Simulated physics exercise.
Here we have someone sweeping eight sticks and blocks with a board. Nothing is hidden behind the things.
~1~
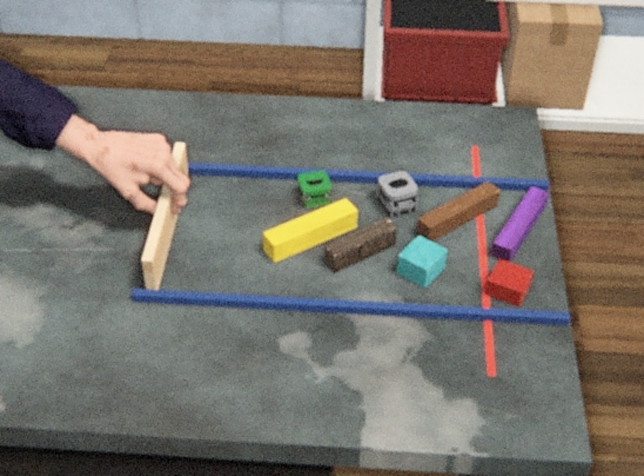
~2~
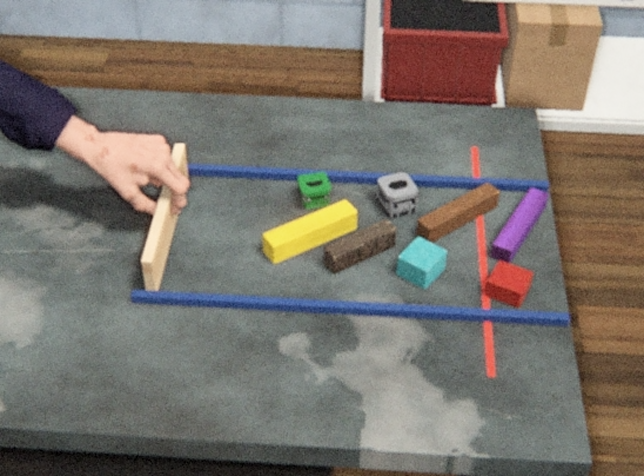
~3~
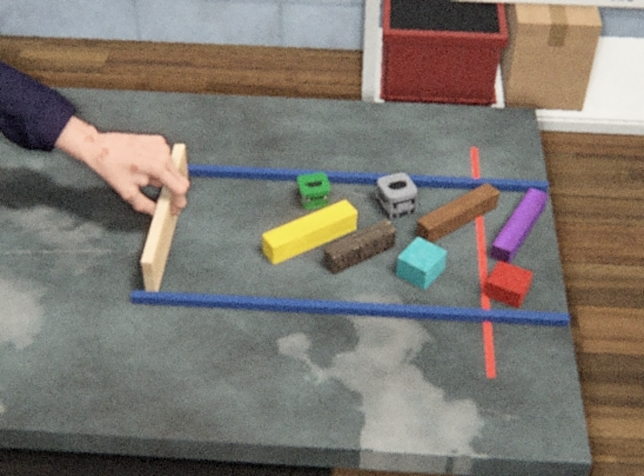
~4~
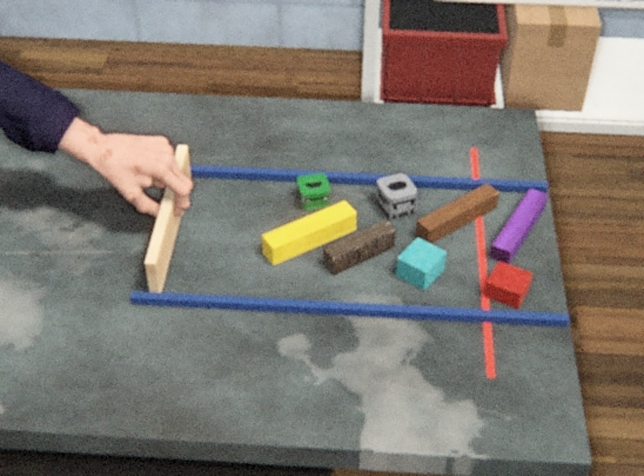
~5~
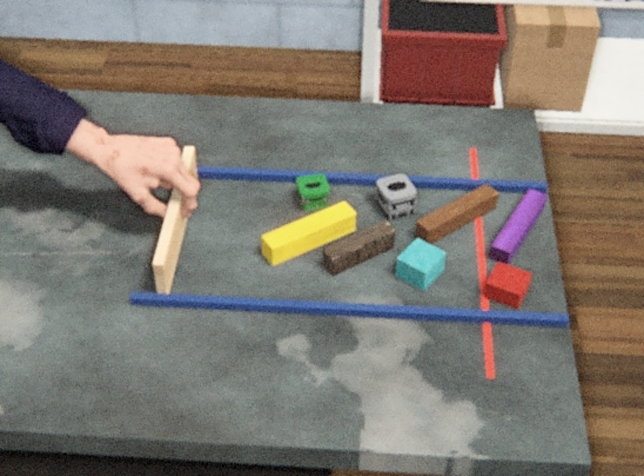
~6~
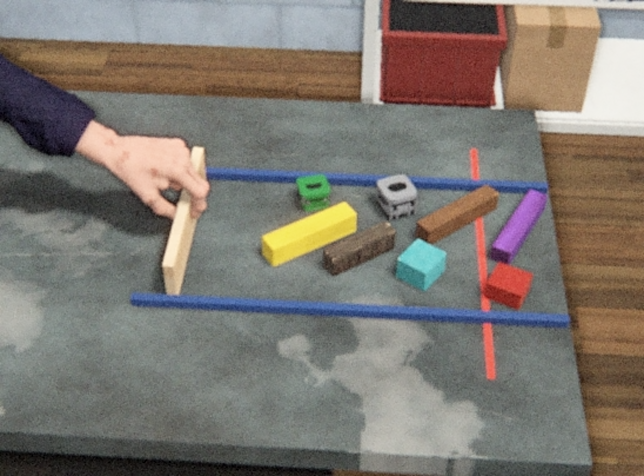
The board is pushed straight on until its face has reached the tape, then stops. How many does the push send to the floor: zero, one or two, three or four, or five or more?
Outcome: The number that fall off is one or two.
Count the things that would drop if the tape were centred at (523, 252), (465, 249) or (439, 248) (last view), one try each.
Down on the floor: 5, 0 and 0.
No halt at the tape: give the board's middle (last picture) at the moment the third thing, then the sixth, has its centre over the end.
Near (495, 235) and (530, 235).
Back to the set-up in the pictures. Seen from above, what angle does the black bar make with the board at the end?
Near 25 degrees.
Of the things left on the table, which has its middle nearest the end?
It is the brown bar.
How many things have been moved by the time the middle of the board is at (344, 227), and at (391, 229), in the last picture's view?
At the one place 4, at the other 6.
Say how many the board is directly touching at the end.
That makes 2.
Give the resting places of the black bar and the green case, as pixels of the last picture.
The black bar at (515, 274), the green case at (493, 204).
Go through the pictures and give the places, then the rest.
The first frame shows purple stick (521, 224); red block (509, 283); brown bar (459, 212); board (167, 214); tape (482, 247).
The second frame shows red block (509, 284); board (166, 215).
The third frame shows brown bar (458, 214); green case (314, 192).
The fourth frame shows purple stick (520, 225); grey case (396, 196).
The fifth frame shows red block (508, 285); yellow stick (309, 233).
The sixth frame shows purple stick (520, 226); red block (508, 286); brown bar (458, 215); board (186, 219); tape (482, 250).
Early on, none off yet; purple stick at rest near (520, 226); red block at rest near (508, 286); brown bar at rest near (458, 215).
A while later, none off yet; purple stick at rest near (520, 226); red block travelled about its own width near (532, 291); brown bar travelled a little near (502, 219).
Finally, the number that fall off is one or two; lost, red block and purple stick.
